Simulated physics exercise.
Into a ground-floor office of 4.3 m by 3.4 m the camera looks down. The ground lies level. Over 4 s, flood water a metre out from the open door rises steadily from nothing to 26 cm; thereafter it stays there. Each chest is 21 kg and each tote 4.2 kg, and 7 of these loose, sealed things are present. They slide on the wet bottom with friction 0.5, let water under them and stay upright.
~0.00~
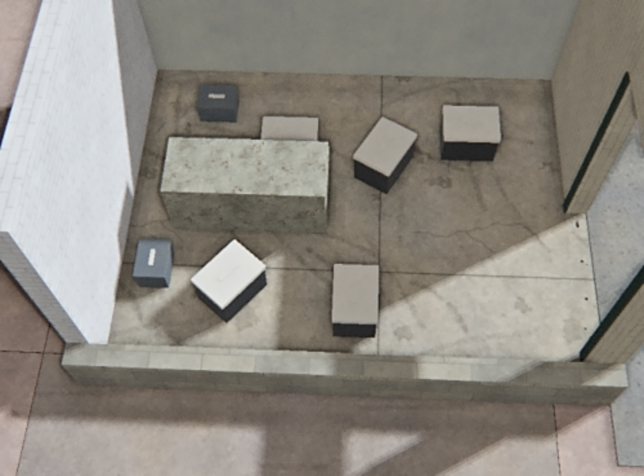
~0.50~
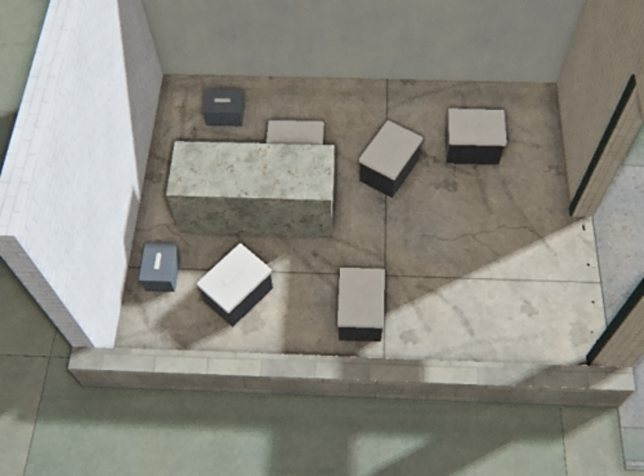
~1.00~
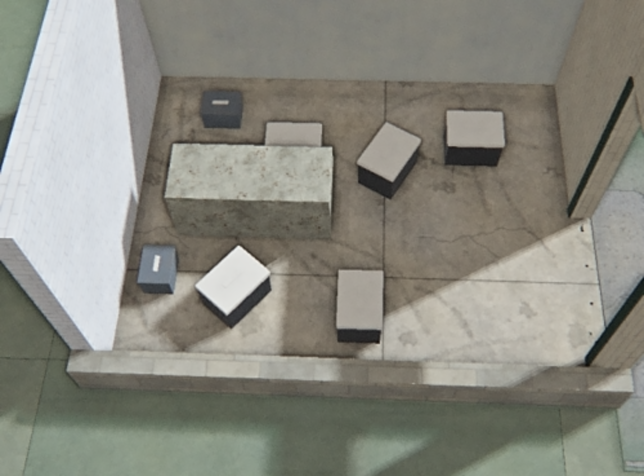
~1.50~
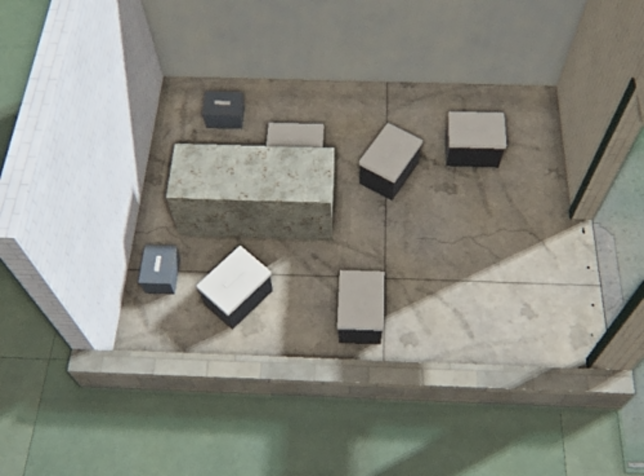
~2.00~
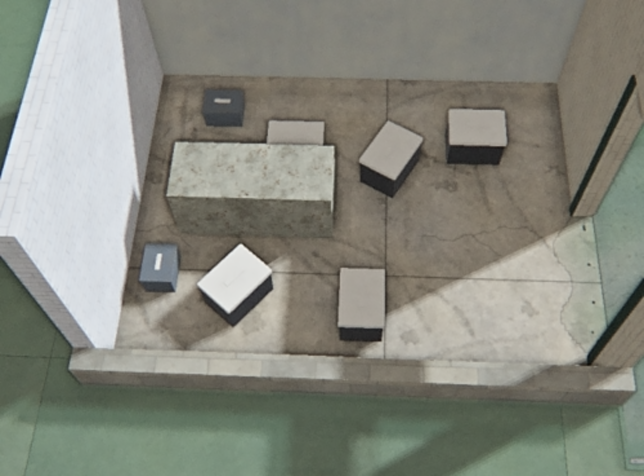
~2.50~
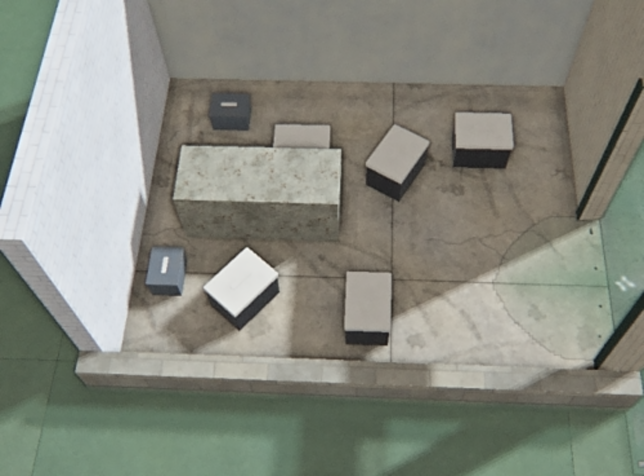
Greenish water spread over the ground outside a roofless room, then crept in through the opening on the right and across the floor's corner, while the scattered boxes inside stayed put.
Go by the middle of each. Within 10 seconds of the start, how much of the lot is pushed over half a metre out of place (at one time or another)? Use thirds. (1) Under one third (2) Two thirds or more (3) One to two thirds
2, two thirds or more.
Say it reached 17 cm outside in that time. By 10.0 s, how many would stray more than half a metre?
Count under that change: 2.
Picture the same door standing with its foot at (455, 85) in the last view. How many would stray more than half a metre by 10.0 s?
In that case 5 of them.
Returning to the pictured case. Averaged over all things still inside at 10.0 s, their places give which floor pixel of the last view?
Roughly at (284, 179).
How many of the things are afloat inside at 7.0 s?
At that instant the tally stands at 3.
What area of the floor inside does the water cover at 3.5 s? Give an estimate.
Roughly 3.5 m2.
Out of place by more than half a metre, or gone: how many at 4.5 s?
The answer is 0.
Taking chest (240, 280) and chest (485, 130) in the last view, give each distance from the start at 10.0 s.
They sit 80 cm and 0 cm away, in the order given.
After 3.5 s 0 of 7 are over 50 cm from their spots; 0 afloat.
After 4.5 s 0 of 7 are over 50 cm from their spots; 0 afloat.
After 7.0 s 3 of 7 are over 50 cm from their spots; 3 afloat.
After 10.0 s 5 of 7 are over 50 cm from their spots, and 5 have been at some point; 5 afloat.
